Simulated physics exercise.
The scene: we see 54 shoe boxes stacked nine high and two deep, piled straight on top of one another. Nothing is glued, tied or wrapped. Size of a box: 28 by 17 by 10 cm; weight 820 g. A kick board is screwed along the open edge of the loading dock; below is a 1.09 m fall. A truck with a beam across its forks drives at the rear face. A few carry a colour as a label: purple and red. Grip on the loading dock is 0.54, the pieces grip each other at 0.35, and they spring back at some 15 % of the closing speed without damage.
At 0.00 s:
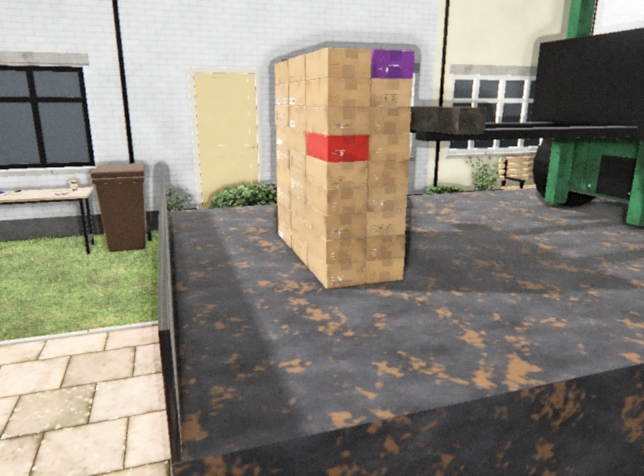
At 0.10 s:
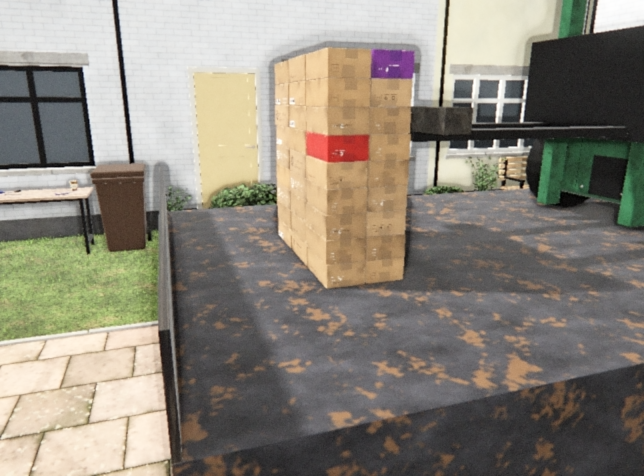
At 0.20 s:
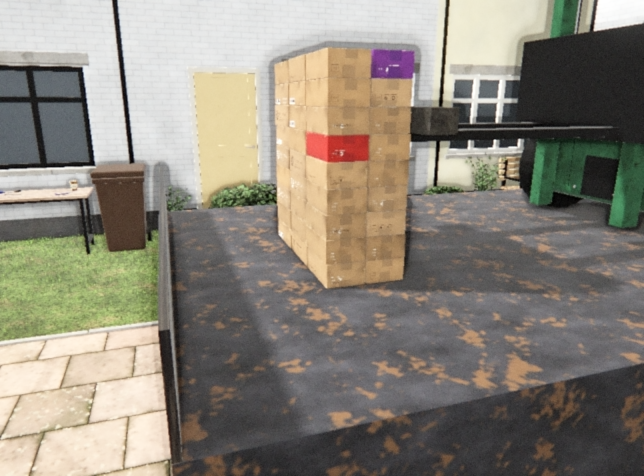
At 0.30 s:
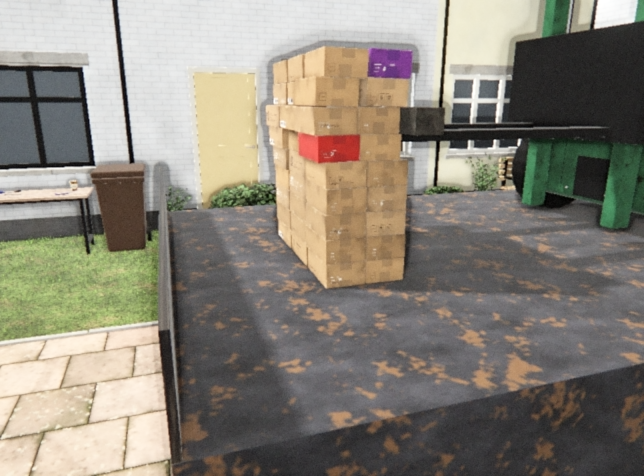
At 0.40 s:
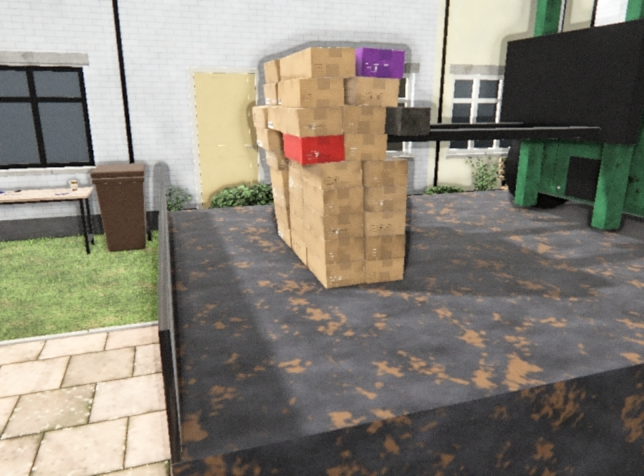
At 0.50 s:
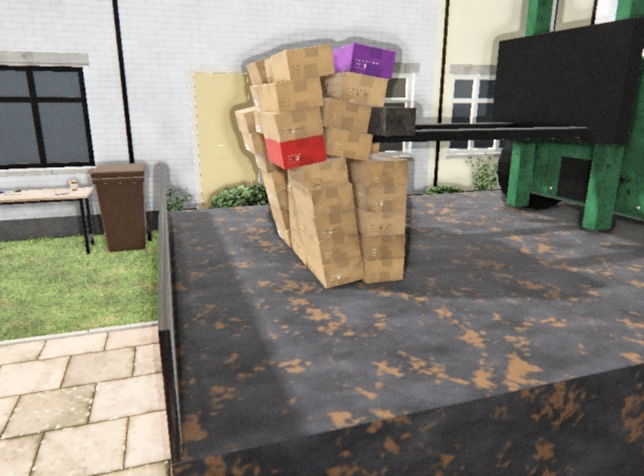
On a rust-marked platform outside a pale brick building, a dark beam on a green-legged machine closes in from the right on a neat stack of brown boxes. It pushes the upper boxes leftward, shifting the red and purple ones, until the stack bulges and leans left, with gaps opening.
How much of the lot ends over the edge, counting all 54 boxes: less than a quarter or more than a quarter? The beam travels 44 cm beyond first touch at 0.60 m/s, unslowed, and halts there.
Ending over the edge: Fewer than one in four.
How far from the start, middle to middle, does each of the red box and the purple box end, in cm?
Red 80, purple 235.
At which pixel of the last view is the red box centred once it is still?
Around (185, 272).
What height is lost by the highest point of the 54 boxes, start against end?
About 30 cm.
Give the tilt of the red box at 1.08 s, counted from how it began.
About 90°.
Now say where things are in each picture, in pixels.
In the first frame (each place is the centre of the face we see best), beam (470, 121) 13 cm from the stack; red box (349, 149); purple box (394, 64); all in place.
Beam (456, 121) 7 cm from the stack; red box (349, 149), in the second frame.
Beam (442, 121) 12 mm from the stack; red box (349, 149), in the third frame.
Beam (428, 122) 48 mm in; red box (340, 149) moved 36 mm; 20 have shifted, in the fourth frame.
Beam (413, 122) 11 cm in; red box (324, 150) moved 10 cm; purple box (383, 63) moved 36 mm; steepest lean 7°, the box at (270, 72); 32 have shifted, in the fifth frame.
Beam (398, 122) 17 cm in; red box (304, 152) tilted 9°; purple box (373, 61) tilted 8°; steepest lean 16°, the box at (257, 97); 36 have shifted, in the sixth frame.
By 0.62 s, none of the 54 boxes over the edge, 38 disturbed; red box tilted 18°; purple box tilted 11°.
By 0.80 s, none of the 54 boxes over the edge, 38 disturbed; red box tilted 39°, 13 cm lower; purple box tilted 5°.
By 1.08 s, 1 of the 54 boxes over the edge; red box on its side; purple box on its side.
By 1.66 s, 6 of the 54 boxes over the edge; purple box upside down; red box on its side.
When it is over (2.4 s), 7 of the 54 boxes over the edge; purple box on its side; red box on its side. That is 13 per cent. In pixels of the last frame, middles, red box near (185, 272).
